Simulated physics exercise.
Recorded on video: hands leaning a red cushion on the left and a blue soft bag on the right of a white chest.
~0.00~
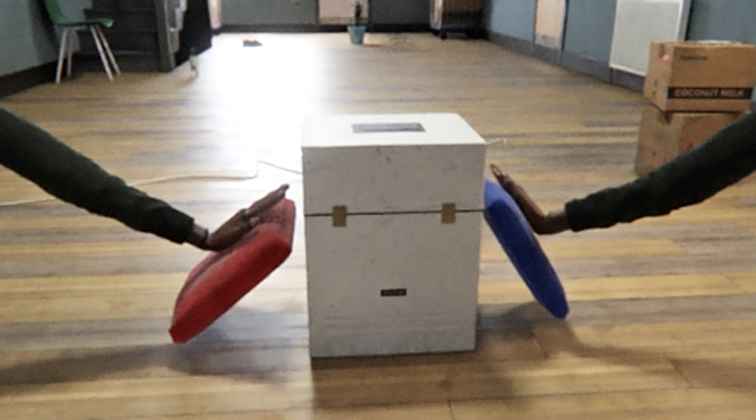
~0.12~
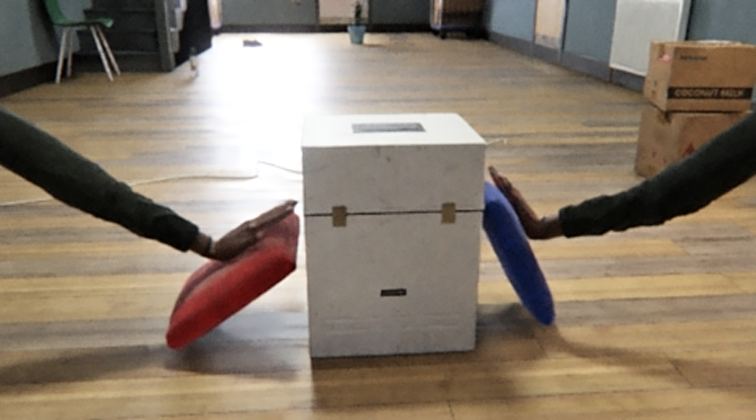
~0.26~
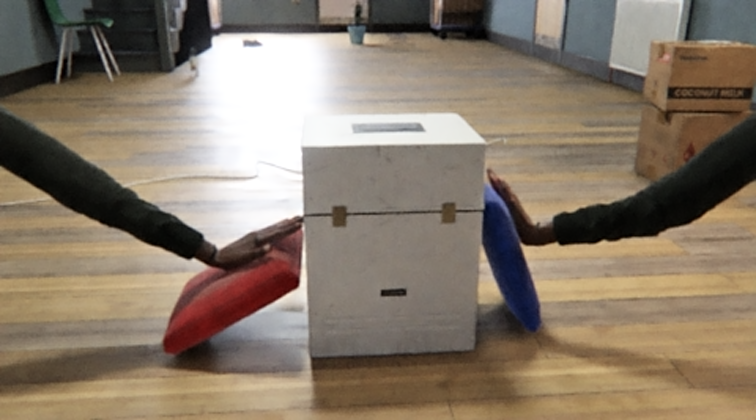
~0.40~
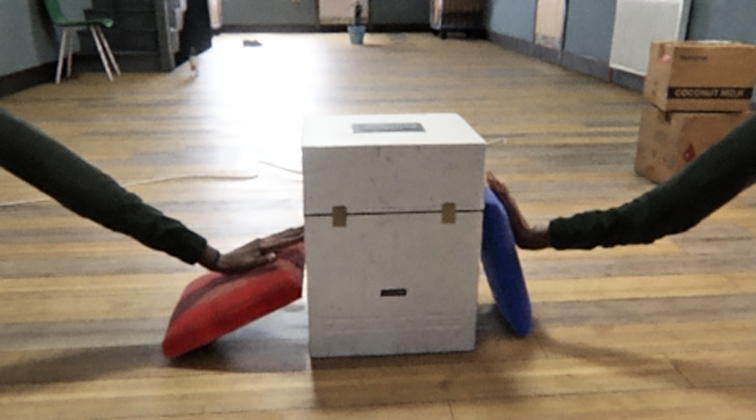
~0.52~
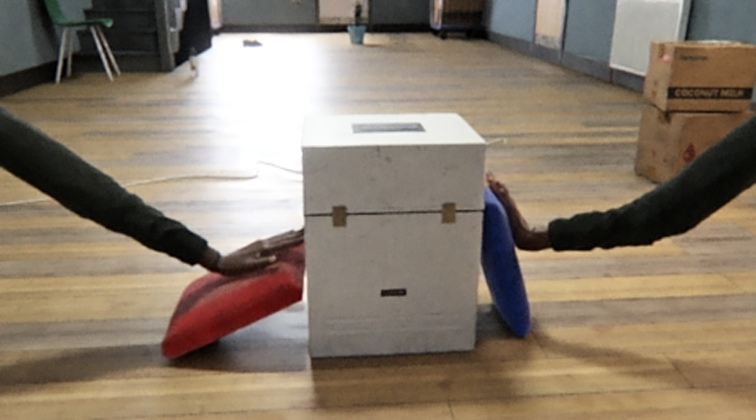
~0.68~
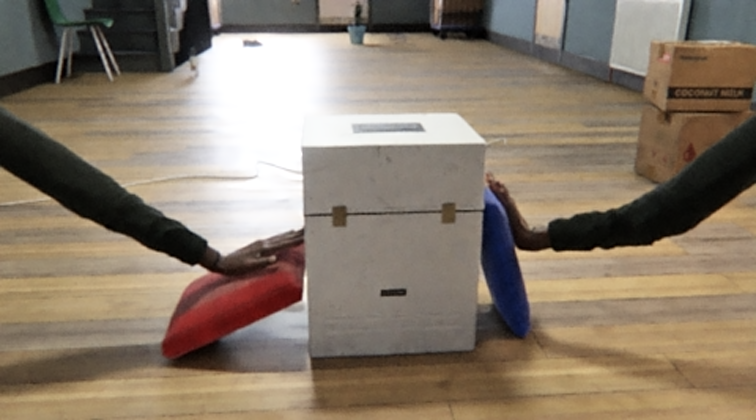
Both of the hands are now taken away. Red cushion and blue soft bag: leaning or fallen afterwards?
Red cushion - fallen; blue soft bag - leaning.
After 0.94 s, cushion flat on the floor near (238, 307); soft bag propped as before near (495, 256).
After 1.16 s, cushion flat on the floor near (236, 311); soft bag propped as before near (495, 256).
In the end, cushion flat on the floor near (236, 311); soft bag propped as before near (495, 256). The red cushion slumps to the floor and the blue soft bag remains propped up.
